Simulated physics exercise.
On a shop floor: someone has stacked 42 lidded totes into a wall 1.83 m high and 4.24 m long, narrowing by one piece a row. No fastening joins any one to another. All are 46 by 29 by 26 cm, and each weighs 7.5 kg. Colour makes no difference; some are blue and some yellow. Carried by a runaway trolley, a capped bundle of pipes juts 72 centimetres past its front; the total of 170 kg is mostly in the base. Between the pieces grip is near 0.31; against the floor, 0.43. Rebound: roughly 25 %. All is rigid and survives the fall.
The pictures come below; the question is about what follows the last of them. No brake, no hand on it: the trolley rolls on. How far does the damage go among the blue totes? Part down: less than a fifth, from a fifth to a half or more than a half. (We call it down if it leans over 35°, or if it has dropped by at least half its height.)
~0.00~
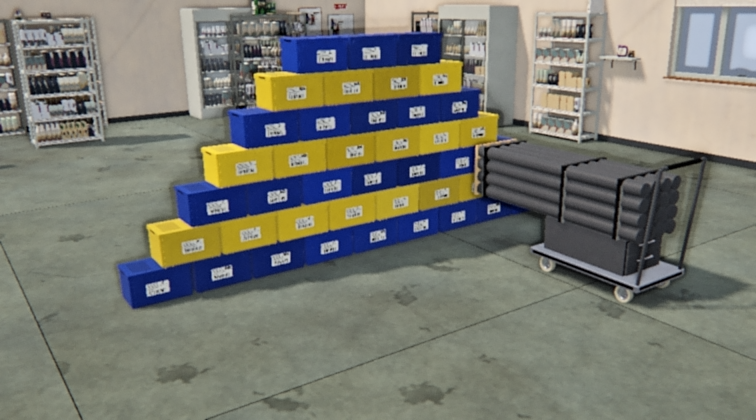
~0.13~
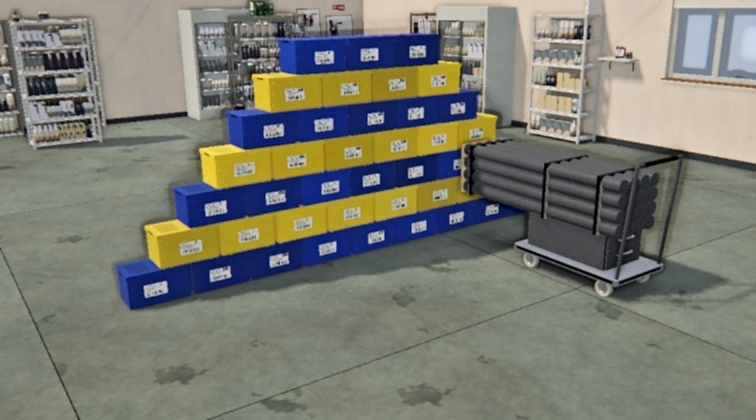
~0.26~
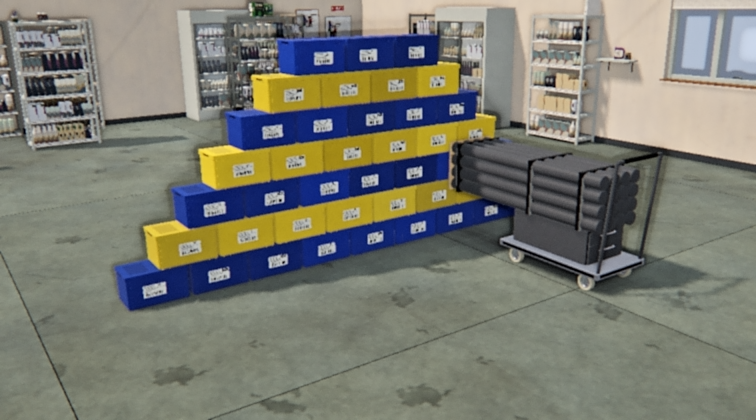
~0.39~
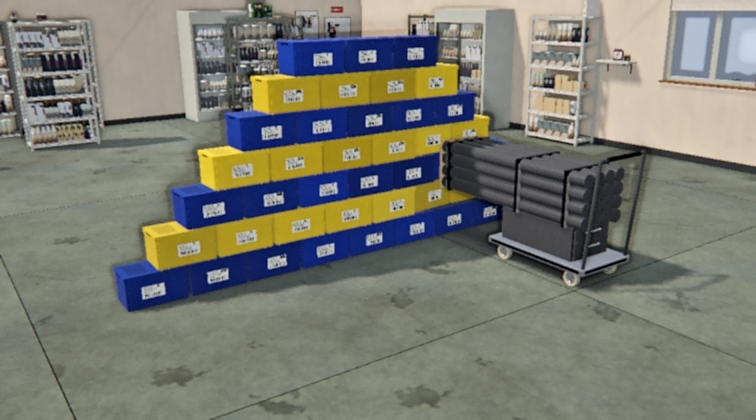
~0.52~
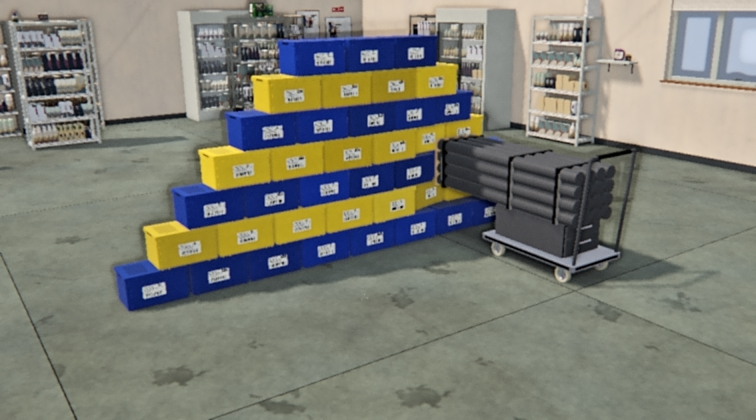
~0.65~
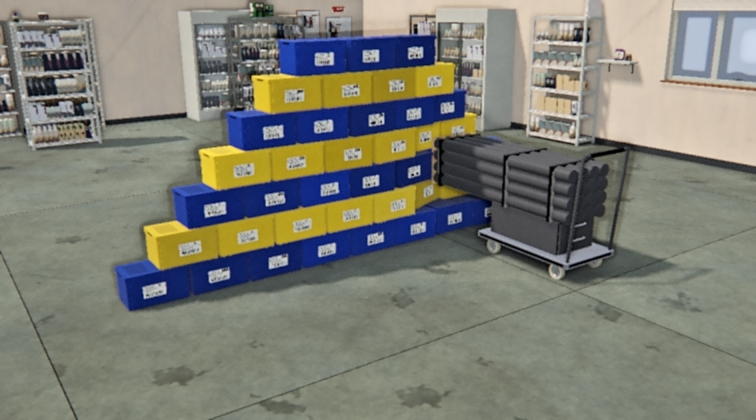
Prediction: The fallen pieces will number a fifth to half.
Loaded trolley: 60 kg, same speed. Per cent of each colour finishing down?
Down by colour: Blue 0, yellow 0 per cent.
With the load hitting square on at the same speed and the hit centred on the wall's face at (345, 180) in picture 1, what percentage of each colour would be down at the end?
Then blue ends 0 per cent down and yellow 0 per cent.
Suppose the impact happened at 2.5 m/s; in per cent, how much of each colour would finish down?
Result - blue: 40%; yellow: 40%.
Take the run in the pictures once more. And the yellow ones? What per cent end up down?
Yellow: 40%.
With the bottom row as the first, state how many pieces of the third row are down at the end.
3.
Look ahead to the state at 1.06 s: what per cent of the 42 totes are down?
By that time it is 5 percent.
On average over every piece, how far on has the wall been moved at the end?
About 50 cm.
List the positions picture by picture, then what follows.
In the first picture (places mark the middle of the side facing us), load (480, 162) 37 cm short of the wall; top blue tote (421, 49); top yellow tote (298, 92); nothing disturbed.
The second picture shows load (466, 160) 21 cm short of the wall; top blue tote (420, 51).
The third picture shows load (454, 157) 59 mm short of the wall; top blue tote (419, 51).
The fourth picture shows load (444, 156) 7 cm into the wall's line; top blue tote (417, 53); 6 disturbed, none down.
The fifth picture shows load (439, 154) 16 cm into the wall's line; top blue tote (418, 52); 10 disturbed, none down.
The sixth picture shows load (436, 153) 23 cm into the wall's line; top blue tote (417, 52) shifted 46 mm; top yellow tote (296, 95); 13 disturbed, none down.
After 1.06 s, load 35 cm past the wall's line, still rolling; 1 of the 24 blue totes down (2 of 42 in all colours); top blue tote leaning 5°.
After 1.60 s, load 44 cm past the wall's line, still rolling; 3 of the 24 blue totes down (7 of 42 in all colours); top blue tote leaning 28°, 13 cm lower.
After 1.96 s, load 47 cm past the wall's line, still rolling; 9 of the 24 blue totes down (17 of 42 in all colours); top blue tote leaning 49°, 83 cm lower.
After 2.48 s, load 48 cm past the wall's line, stopped; 9 of the 24 blue totes down (17 of 42 in all colours); top blue tote on its side.
At rest (4.2 s), load 48 cm past the wall's line, stopped; 9 of the 24 blue totes down (17 of 42 in all colours); top blue tote on its side; top yellow tote unmoved. That is 38 per cent. As the last picture would show them, middles, top blue tote near (153, 194), top yellow tote near (288, 93).
